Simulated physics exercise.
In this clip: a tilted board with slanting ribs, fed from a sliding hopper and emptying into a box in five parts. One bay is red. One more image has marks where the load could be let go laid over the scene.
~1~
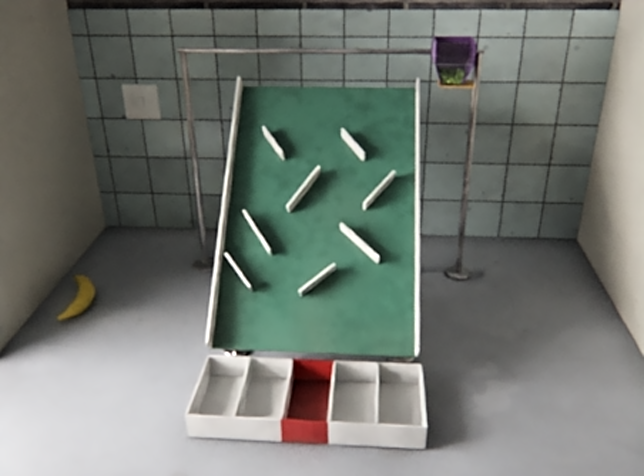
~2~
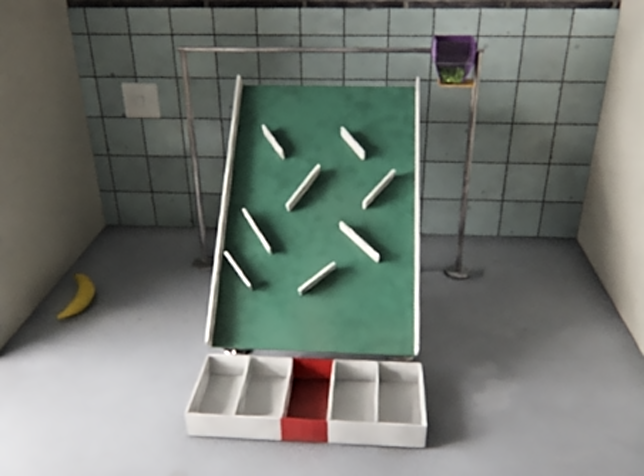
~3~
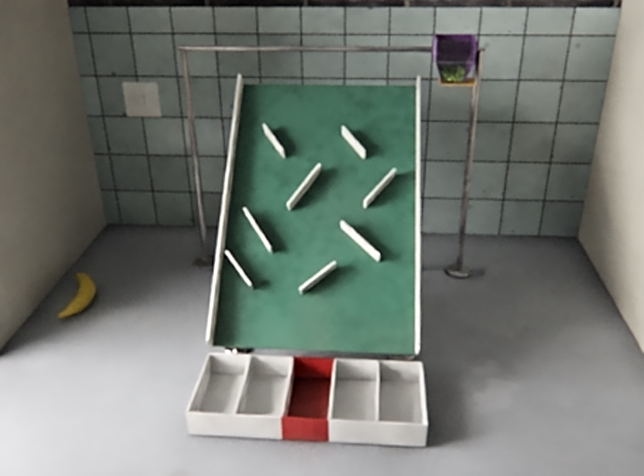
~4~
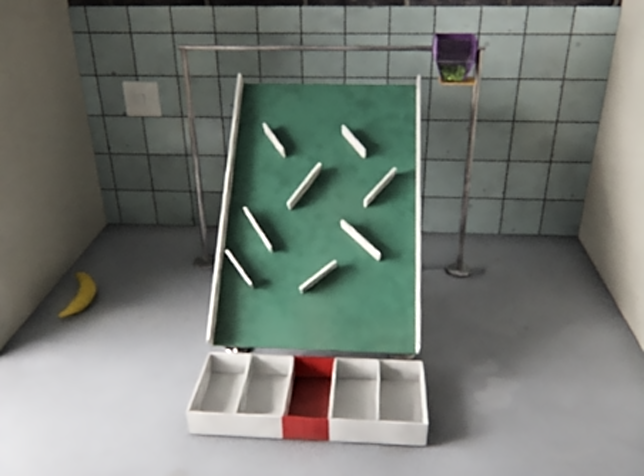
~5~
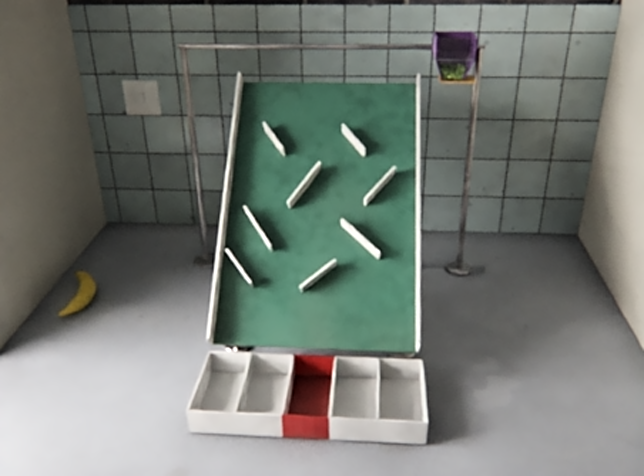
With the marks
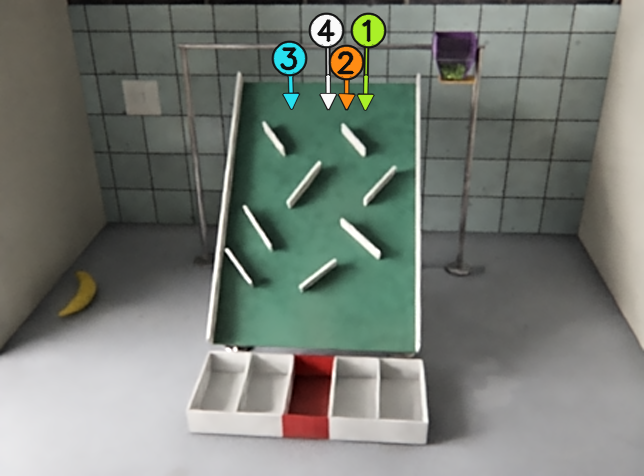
The clip opens on a tilted green board with slanting white ribs, a small purple hopper on a metal rail at its upper right, and a five-part box below with a red middle bay. A banana lies on the floor at left, and nothing visibly moves through to the end.
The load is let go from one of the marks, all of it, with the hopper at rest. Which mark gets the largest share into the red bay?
3 is best.
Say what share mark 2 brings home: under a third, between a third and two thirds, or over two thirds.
Under a third.
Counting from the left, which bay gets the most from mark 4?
The second.
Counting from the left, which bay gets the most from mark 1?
The fifth from the left.
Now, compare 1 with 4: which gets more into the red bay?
That is mark 4.
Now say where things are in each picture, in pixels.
In the first picture, hopper at (452, 75), dried peas, door shut.
In the second picture, ribs (263, 125) to (282, 152), (342, 127) to (364, 152), (287, 205) to (319, 165).
In the third picture, ribs (365, 201) to (395, 168), (245, 208) to (270, 248), (342, 221) to (379, 255).
In the fourth picture, ribs (226, 250) to (251, 284), (300, 288) to (335, 261).
In the fifth picture, red bay at (306, 426), number 3 of 5 from the left.
On the marked copy, mark 1 meets the board at (365, 104); mark 2 meets the board at (346, 103); mark 3 meets the board at (291, 103); mark 4 meets the board at (328, 103).
With 1, none in the red bay, nearly all in other bays.
With 2, a small part in the red bay, most in other bays, a small part outside the box.
With 3, about half in the red bay, about half in other bays, a stray few outside the box.
With 4, a small part in the red bay, most in other bays.
